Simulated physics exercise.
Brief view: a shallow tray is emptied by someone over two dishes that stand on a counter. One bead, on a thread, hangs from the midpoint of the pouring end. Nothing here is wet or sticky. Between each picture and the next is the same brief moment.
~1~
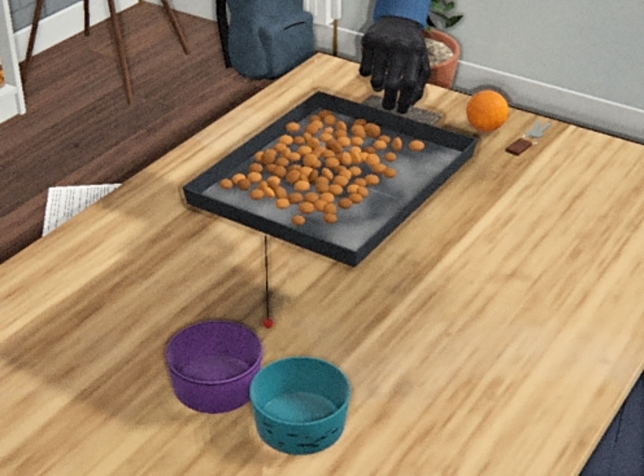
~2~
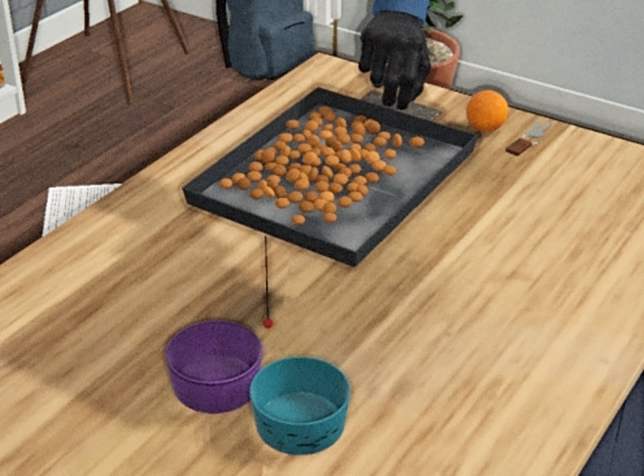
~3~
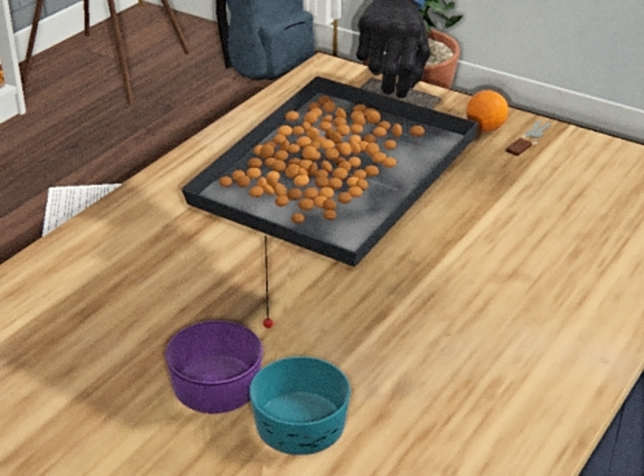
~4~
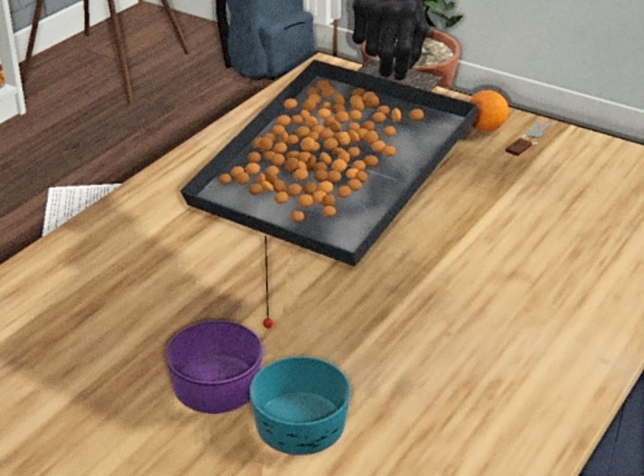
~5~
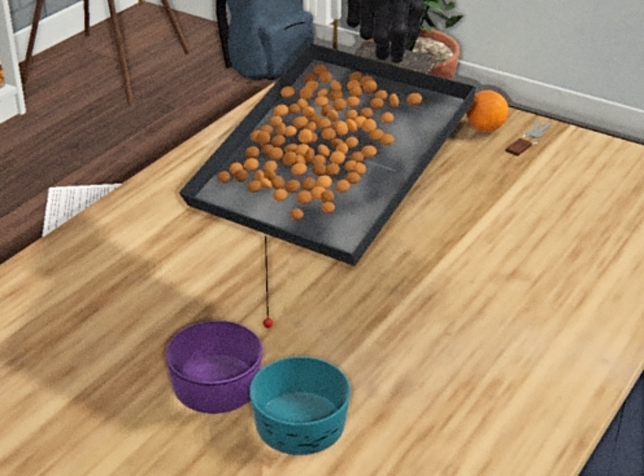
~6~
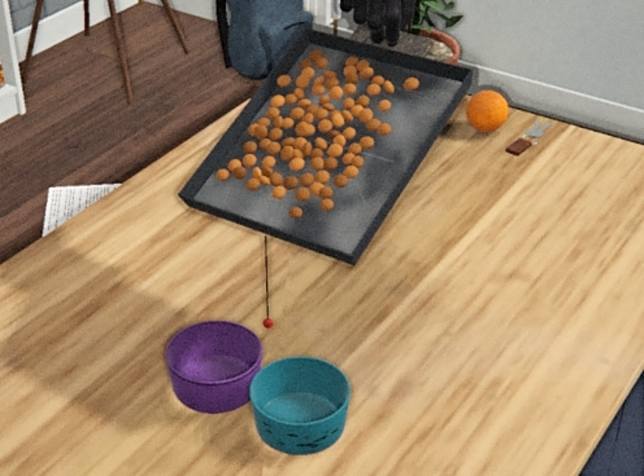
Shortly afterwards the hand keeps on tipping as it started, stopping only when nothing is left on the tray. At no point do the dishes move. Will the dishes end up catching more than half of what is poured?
Yes.
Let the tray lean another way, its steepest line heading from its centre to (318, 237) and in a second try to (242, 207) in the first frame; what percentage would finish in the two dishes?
60 and 20 per cent, in that order.
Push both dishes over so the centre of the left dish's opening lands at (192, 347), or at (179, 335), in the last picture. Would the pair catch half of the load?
The dishes end up with the greater share in the first try and the greater share in the second.
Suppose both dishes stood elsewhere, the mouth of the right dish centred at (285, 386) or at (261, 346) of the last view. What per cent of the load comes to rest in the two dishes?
Respectively 80 % and 50 %.
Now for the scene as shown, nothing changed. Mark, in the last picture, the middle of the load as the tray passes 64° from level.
(242, 201).
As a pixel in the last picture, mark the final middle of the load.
Close to (210, 384) in the last view.
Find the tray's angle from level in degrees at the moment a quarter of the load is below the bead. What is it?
It has tipped about 90 degrees.
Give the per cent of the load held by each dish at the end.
Left dish keeps 50 %, right dish keeps 20 %.
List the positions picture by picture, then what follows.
In the first frame, corners of the pouring end at (186, 187) and (355, 250), level; middle of the load at (315, 164), bits of cat kibble; left dish at (186, 392); right dish at (272, 433); bead on its thread at (268, 323).
In the second frame, corners of the pouring end at (186, 187) and (355, 250), level; middle of the load at (315, 162).
In the third frame, corners of the pouring end at (185, 188) and (354, 250), tipped barely, level across its low end; middle of the load at (314, 156).
In the fourth frame, corners of the pouring end at (184, 190) and (353, 251), tipped a little, level across its low end; middle of the load at (313, 147).
In the fifth frame, corners of the pouring end at (183, 191) and (351, 251), tipped clearly, level across its low end; middle of the load at (311, 138).
In the sixth frame, corners of the pouring end at (182, 193) and (350, 252), tipped clearly, level across its low end; middle of the load at (309, 130); left dish at (186, 392); right dish at (272, 433).
Soon after the last picture, tray tipped steeply; nearly all on the tray; a stray few in the air.
A little later, tray tipped past a quarter turn; about half on the tray; a stray few in the right dish; about a quarter in the left dish; a small part outside both; a small part in the air.
Later still, tray tipped past a quarter turn; about a quarter in the right dish; about half in the left dish; about a quarter outside both; a stray few in the air.
At rest, tray tipped past a quarter turn; about a quarter in the right dish; about half in the left dish; about a quarter outside both.
